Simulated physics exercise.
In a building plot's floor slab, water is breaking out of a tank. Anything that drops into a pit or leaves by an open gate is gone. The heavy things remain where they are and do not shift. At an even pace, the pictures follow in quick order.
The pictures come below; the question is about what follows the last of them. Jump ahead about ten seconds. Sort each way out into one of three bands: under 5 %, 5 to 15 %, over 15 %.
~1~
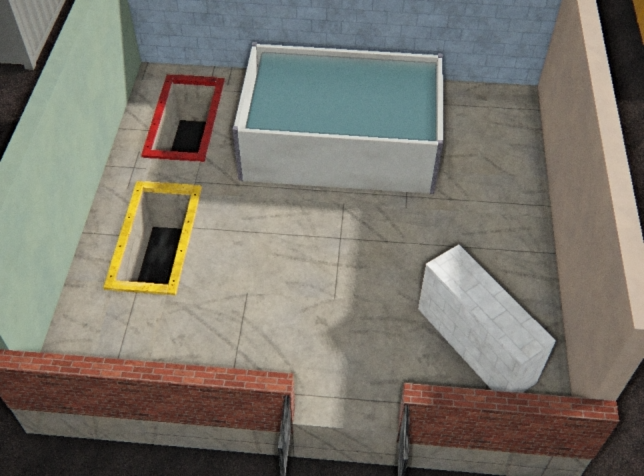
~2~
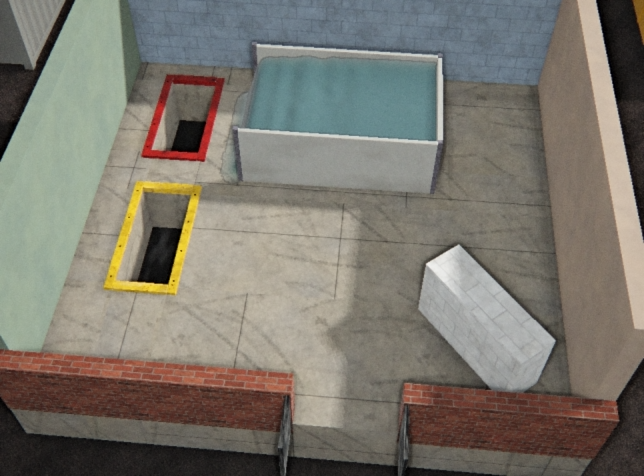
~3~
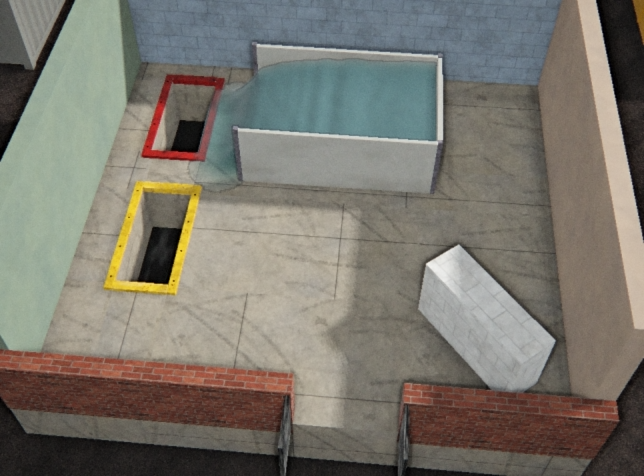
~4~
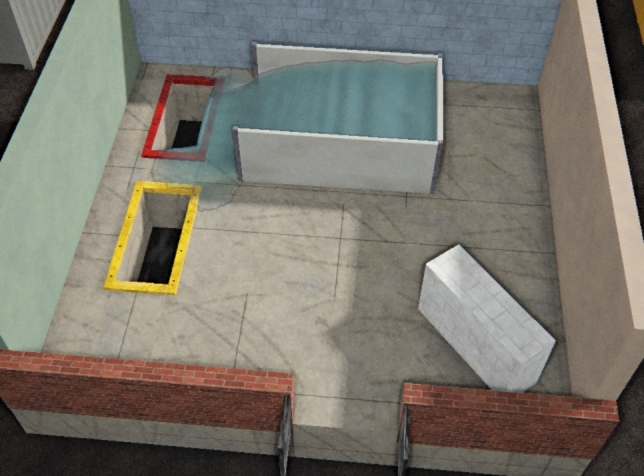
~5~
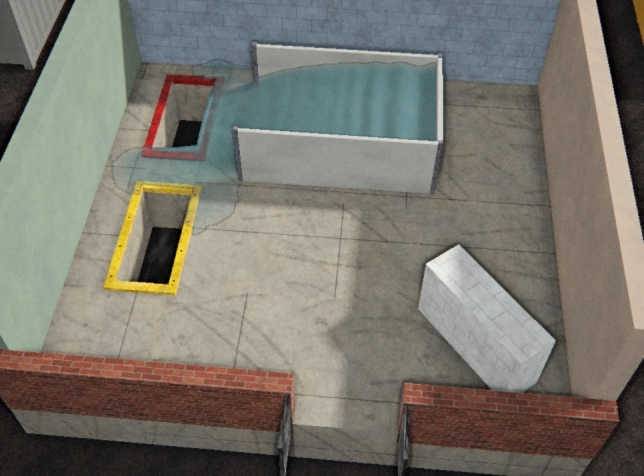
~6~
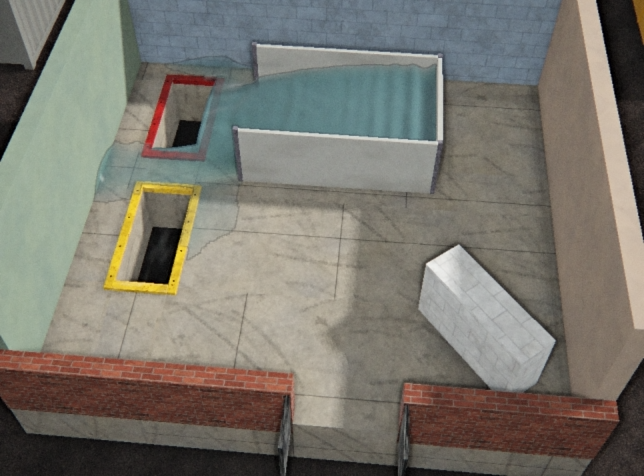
Sorted: Gate - under 5 %; red pit - over 15 %; yellow pit - 5 to 15 %.
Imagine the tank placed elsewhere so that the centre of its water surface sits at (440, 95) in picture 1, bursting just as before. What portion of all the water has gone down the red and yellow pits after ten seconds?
The red pit ends up with 55 per cent and the yellow pit with 20 per cent.
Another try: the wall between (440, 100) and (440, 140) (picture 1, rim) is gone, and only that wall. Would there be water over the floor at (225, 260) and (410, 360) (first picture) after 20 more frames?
Lab note, in order - left bare; inundated.
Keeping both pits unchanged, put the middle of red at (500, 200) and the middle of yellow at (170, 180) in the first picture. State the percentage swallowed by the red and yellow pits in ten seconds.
Red share 4%, yellow share 50%.
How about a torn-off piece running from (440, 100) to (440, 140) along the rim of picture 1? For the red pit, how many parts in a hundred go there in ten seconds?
Per cent to red: 10.
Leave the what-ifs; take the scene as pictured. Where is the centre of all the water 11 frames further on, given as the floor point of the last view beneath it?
Close to (274, 146).
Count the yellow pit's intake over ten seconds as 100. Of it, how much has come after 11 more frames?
It comes to around 45 percent of the ten-second total.
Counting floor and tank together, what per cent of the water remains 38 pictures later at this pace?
I'd say around 28 per cent.
A moment on, water covers 20 % of the floor; the gate 0 %, the red pit 24 %, the yellow pit 2 %.
Next, water covers 25 % of the floor; the gate 0 %, the red pit 40 %, the yellow pit 5 %.
Then, water covers 30 % of the floor; the gate 0 %, the red pit 54 %, the yellow pit 8 %.
Later, water covers 55 % of the floor; the gate 0 %, the red pit 63 %, the yellow pit 10 %.
In the end, water covers 65 % of the floor; the gate 1 %, the red pit 65 %, the yellow pit 11 %.
